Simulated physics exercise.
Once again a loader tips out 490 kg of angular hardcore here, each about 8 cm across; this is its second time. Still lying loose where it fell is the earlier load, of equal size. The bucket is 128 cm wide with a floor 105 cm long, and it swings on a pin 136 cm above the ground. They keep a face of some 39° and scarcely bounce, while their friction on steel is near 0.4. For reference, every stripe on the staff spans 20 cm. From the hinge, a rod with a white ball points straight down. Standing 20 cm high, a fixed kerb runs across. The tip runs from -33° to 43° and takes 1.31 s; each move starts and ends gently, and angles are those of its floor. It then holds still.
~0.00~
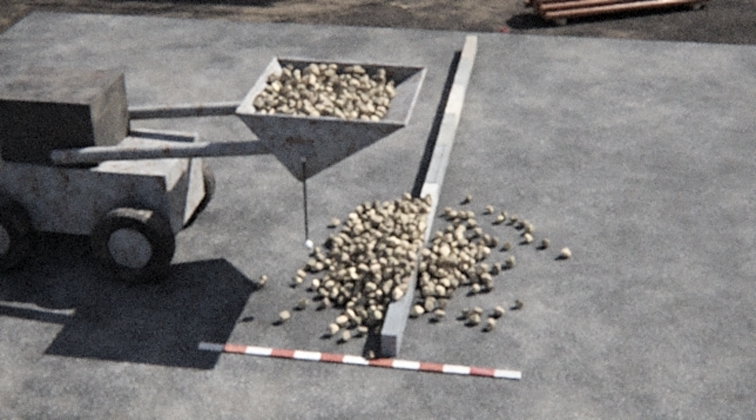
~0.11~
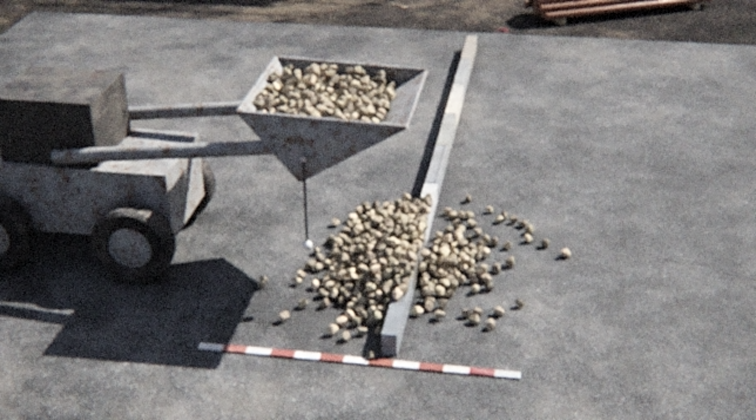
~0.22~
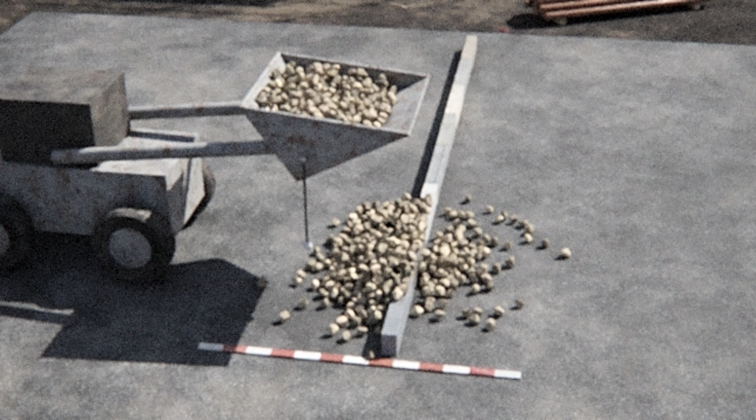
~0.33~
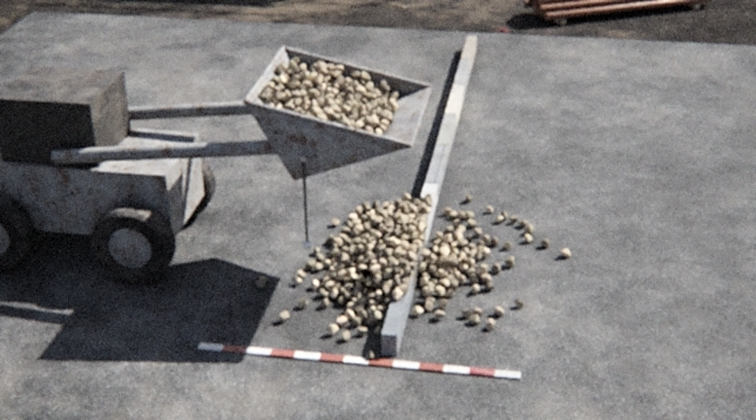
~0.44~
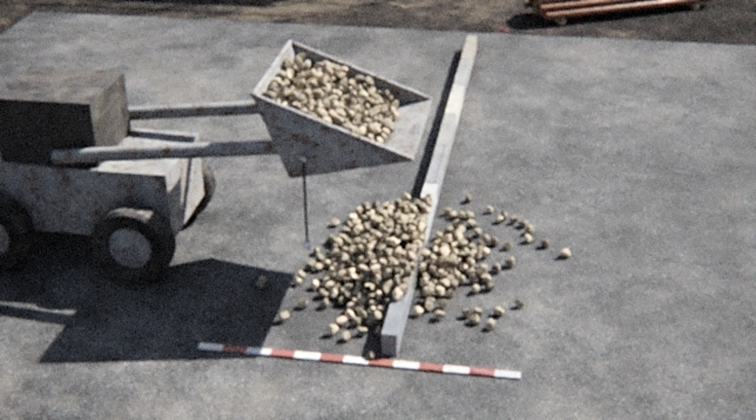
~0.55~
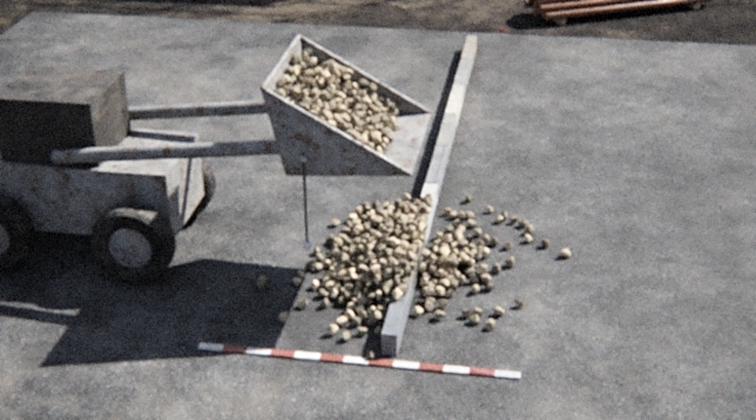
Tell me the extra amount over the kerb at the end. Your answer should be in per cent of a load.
80 per cent.
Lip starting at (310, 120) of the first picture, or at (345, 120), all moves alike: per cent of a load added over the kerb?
First some 0, then 5 per cent.
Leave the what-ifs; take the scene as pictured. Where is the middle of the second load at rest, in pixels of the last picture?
I'd point to about (451, 256).
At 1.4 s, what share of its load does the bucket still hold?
Roughly 65 parts in a hundred of the load.
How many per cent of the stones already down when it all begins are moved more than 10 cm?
I'd say roughly 10 per cent of them.
After 1.0 s the floor is at 31°; in per cent of one load, 100 in the bucket, 82 on this side of the kerb, 18 over the kerb; the foremost stones are at (529, 245).
After 1.4 s the floor is at 43°; in per cent of one load, 65 in the bucket, 112 on this side of the kerb, 23 over the kerb; the foremost stones are at (529, 245).
After 1.8 s the floor is at 43°; in per cent of one load, 12 in the bucket, 118 on this side of the kerb, 69 over the kerb; the foremost stones are at (532, 253).
After 4.6 s the floor is at 43°; in per cent of one load, 0 in the bucket, 102 on this side of the kerb, 98 over the kerb; the foremost stones are at (585, 265). Net gain over the kerb, 80.
